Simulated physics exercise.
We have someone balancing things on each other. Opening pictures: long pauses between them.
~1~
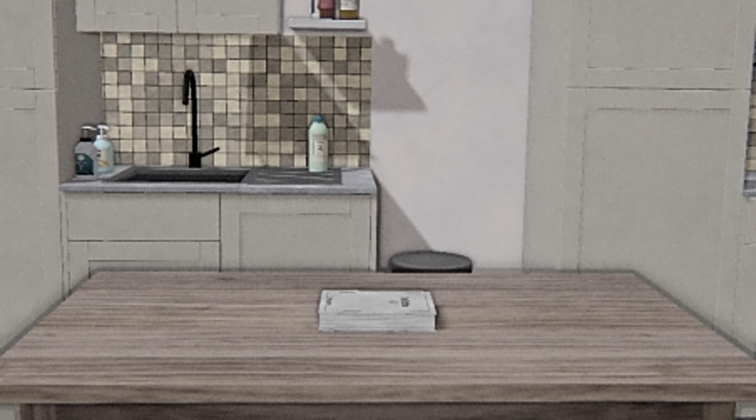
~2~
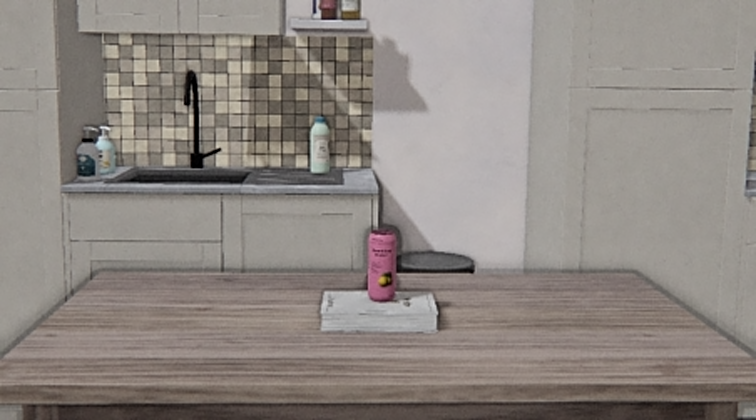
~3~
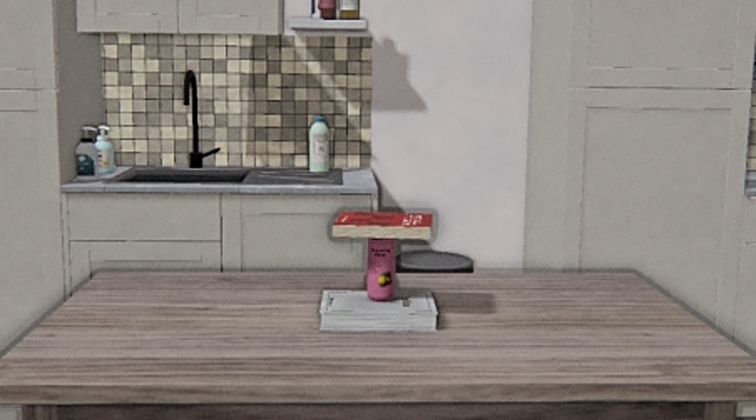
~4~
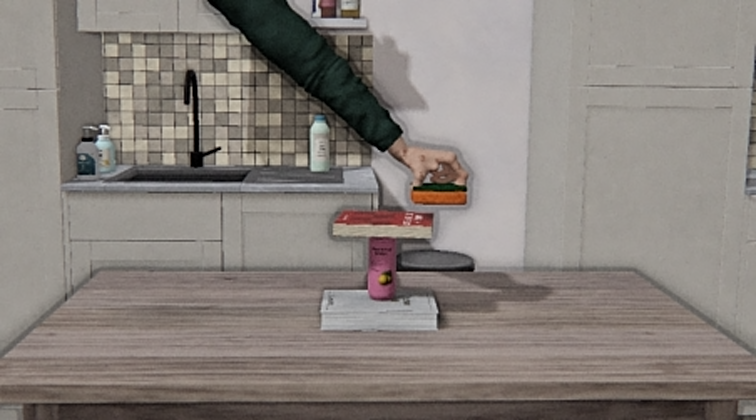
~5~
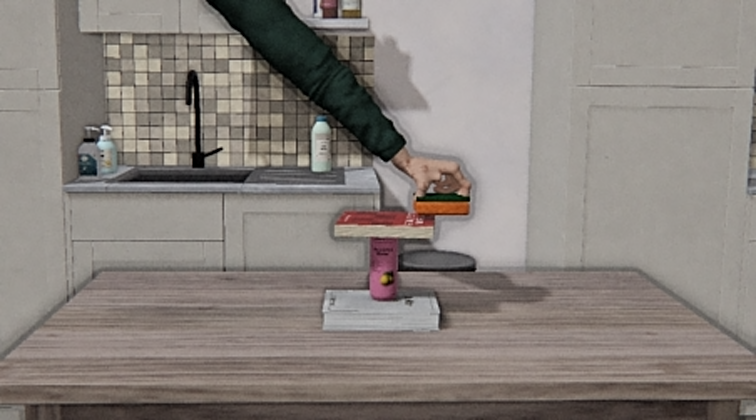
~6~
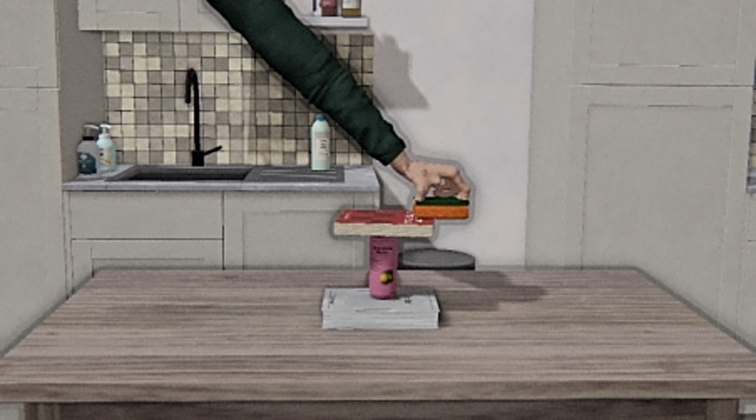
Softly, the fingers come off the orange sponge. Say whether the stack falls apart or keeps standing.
The stack falls apart.
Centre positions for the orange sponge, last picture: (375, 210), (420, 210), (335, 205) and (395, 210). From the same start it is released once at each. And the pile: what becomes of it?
Well, the first time it stays intact, the second time it stays intact, the third time it tips over, and the fourth time it stays intact.
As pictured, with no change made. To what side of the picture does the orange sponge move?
It heads rightwards.
Then, 0.30 s past the last view, orange sponge now fallen.
Then, 0.40 s past the last view, things are still on the move.
Then, 0.50 s past the last view, as before.
Then, 1.80 s past the last view, nothing new.
Finally, fallen, orange sponge; the other 3 still in place. Final places as the last picture's camera would see them, orange sponge near (514, 304). The pile loses its balance.
